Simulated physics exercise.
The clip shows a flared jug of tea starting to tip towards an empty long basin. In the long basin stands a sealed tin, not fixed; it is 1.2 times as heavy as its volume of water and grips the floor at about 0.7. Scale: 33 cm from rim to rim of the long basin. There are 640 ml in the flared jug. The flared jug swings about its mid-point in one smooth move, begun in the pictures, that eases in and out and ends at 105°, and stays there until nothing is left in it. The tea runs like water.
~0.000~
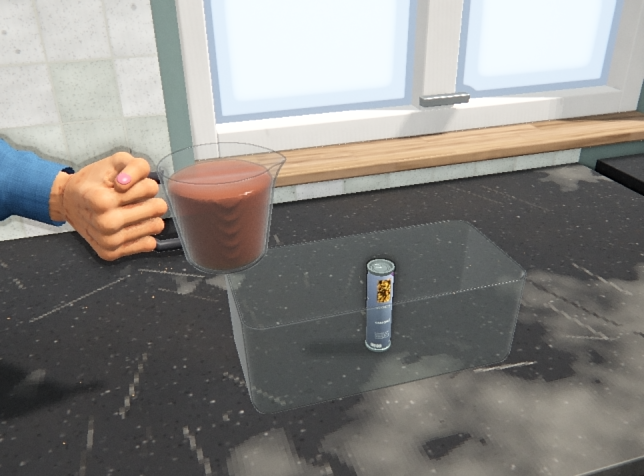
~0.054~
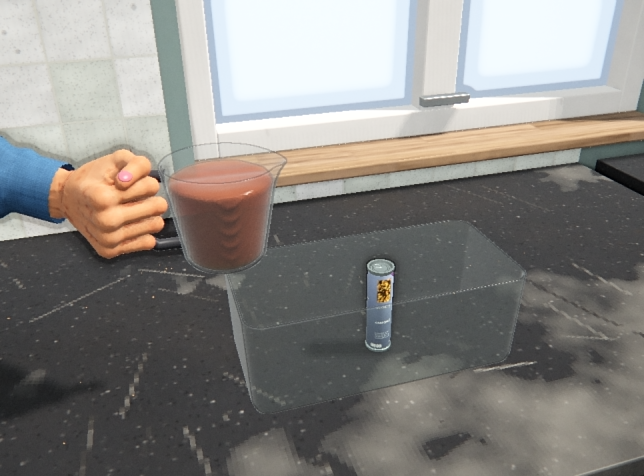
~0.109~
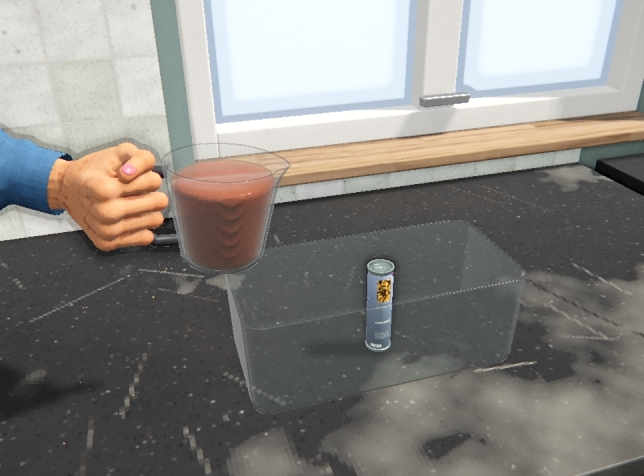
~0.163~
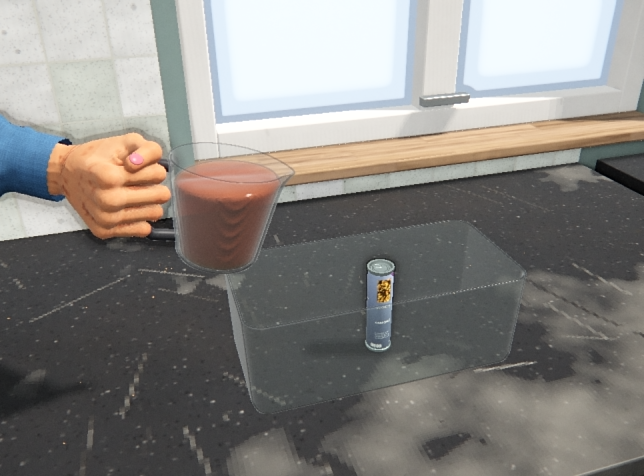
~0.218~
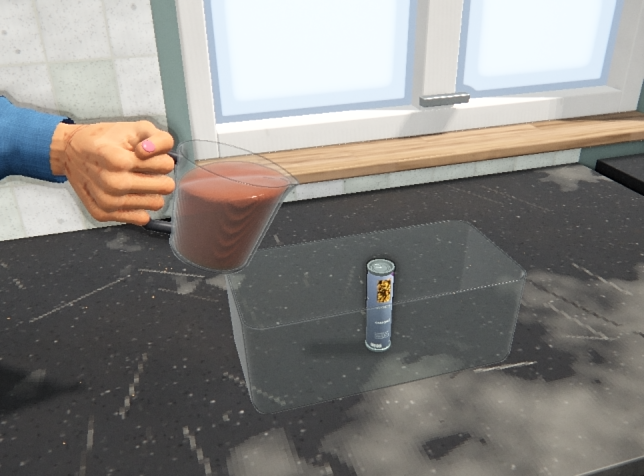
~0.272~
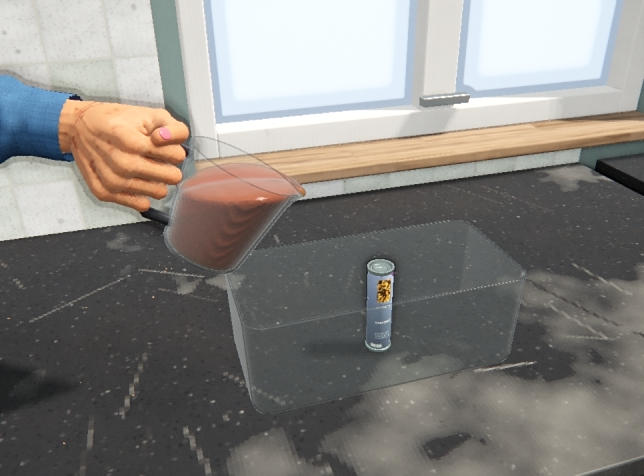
A hand in a blue sleeve, at the left, holds a clear flared jug of reddish-brown liquid above a dark, speckled kitchen counter, seen from slightly above with a window behind. An empty, see-through long basin sits below and to the right, with a small blue-grey tin standing upright at it. The jug, nearly still at first, tilts steadily rightward as the hand rises and turns, while the camera stays still.
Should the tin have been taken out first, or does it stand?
The tin remains upright.
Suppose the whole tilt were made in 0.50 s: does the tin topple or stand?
The tin remains upright.
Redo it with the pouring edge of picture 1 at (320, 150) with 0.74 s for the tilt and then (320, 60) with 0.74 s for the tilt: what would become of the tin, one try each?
First it stays up; then it falls.
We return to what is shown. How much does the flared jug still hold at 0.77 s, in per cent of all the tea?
Some 7 per cent.
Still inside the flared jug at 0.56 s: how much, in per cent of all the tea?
About 46 per cent.
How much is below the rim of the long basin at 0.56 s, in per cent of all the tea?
Near 34 in a hundred.
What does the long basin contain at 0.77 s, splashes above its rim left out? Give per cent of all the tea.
About 90 per cent.
By 0.56 s the tilt is 91° and 46 per cent is still to pour; the tin stands where it began.
By 0.77 s the tilt is 105° and 7 per cent is still to pour; the tin stands where it began.
By 1.00 s the tilt is 105° and 0 per cent is still to pour; the tin stands where it began.
By 1.24 s the tilt is 105° and 0 per cent is still to pour; the tin stands where it began.
At rest the tin stands where it began.
